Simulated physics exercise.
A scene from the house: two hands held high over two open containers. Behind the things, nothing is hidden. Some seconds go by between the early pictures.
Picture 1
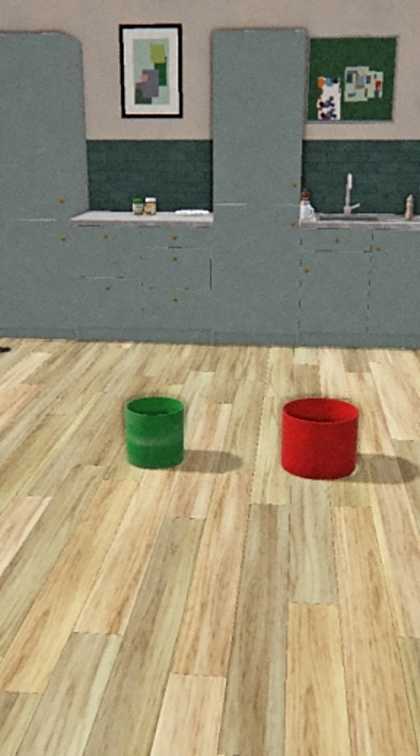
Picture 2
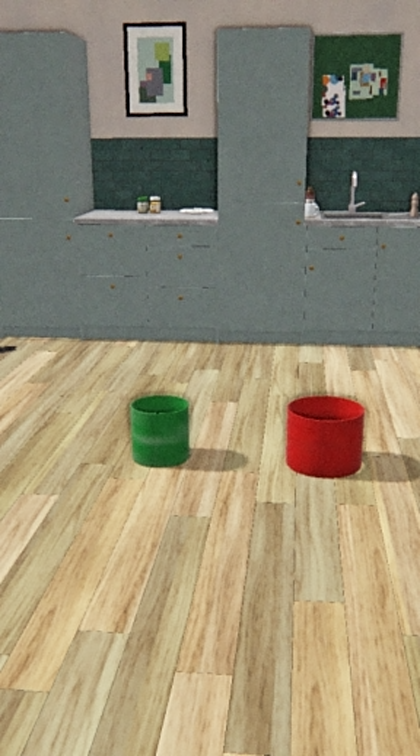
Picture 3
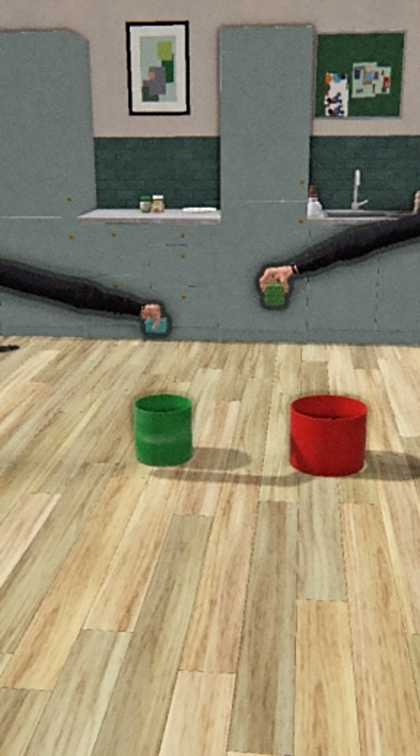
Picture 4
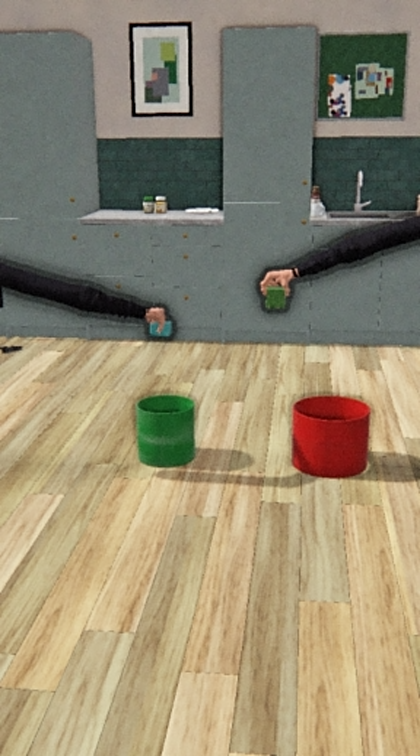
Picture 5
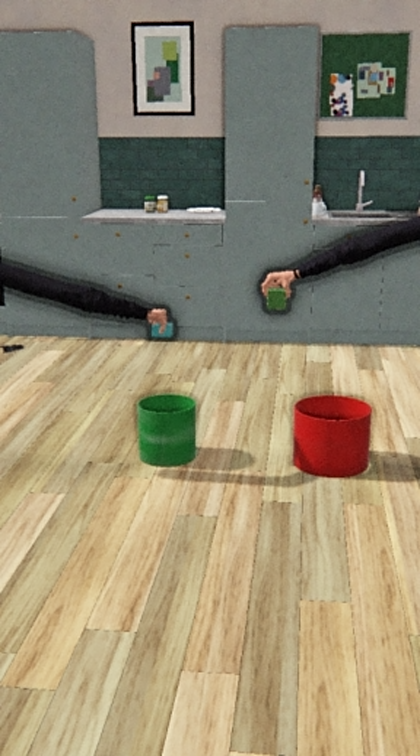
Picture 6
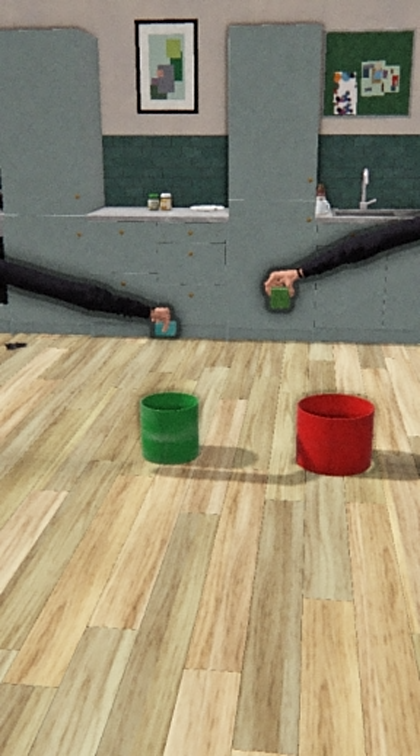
Two hands reaching in from opposite sides with a turquoise block and a green block, then holding them above green and red buckets.
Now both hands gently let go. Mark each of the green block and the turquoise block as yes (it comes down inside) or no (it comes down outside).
Green block: No; turquoise block: Yes.
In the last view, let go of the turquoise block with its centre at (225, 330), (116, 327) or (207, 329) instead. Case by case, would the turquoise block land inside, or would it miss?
Out, Out, Out.
Then, 0.18 s past the last view, green block travelled about its own width near (280, 318); turquoise block travelled about its own width near (166, 349).
Then, 0.30 s past the last view, green block in the air near (279, 369); turquoise block in the air near (167, 397).
Then, 0.40 s past the last view, green block in the air near (277, 431); turquoise block come down near (168, 447).
Finally, the green block ends up outside, near (277, 450); the turquoise block drops into the container, near (168, 447).
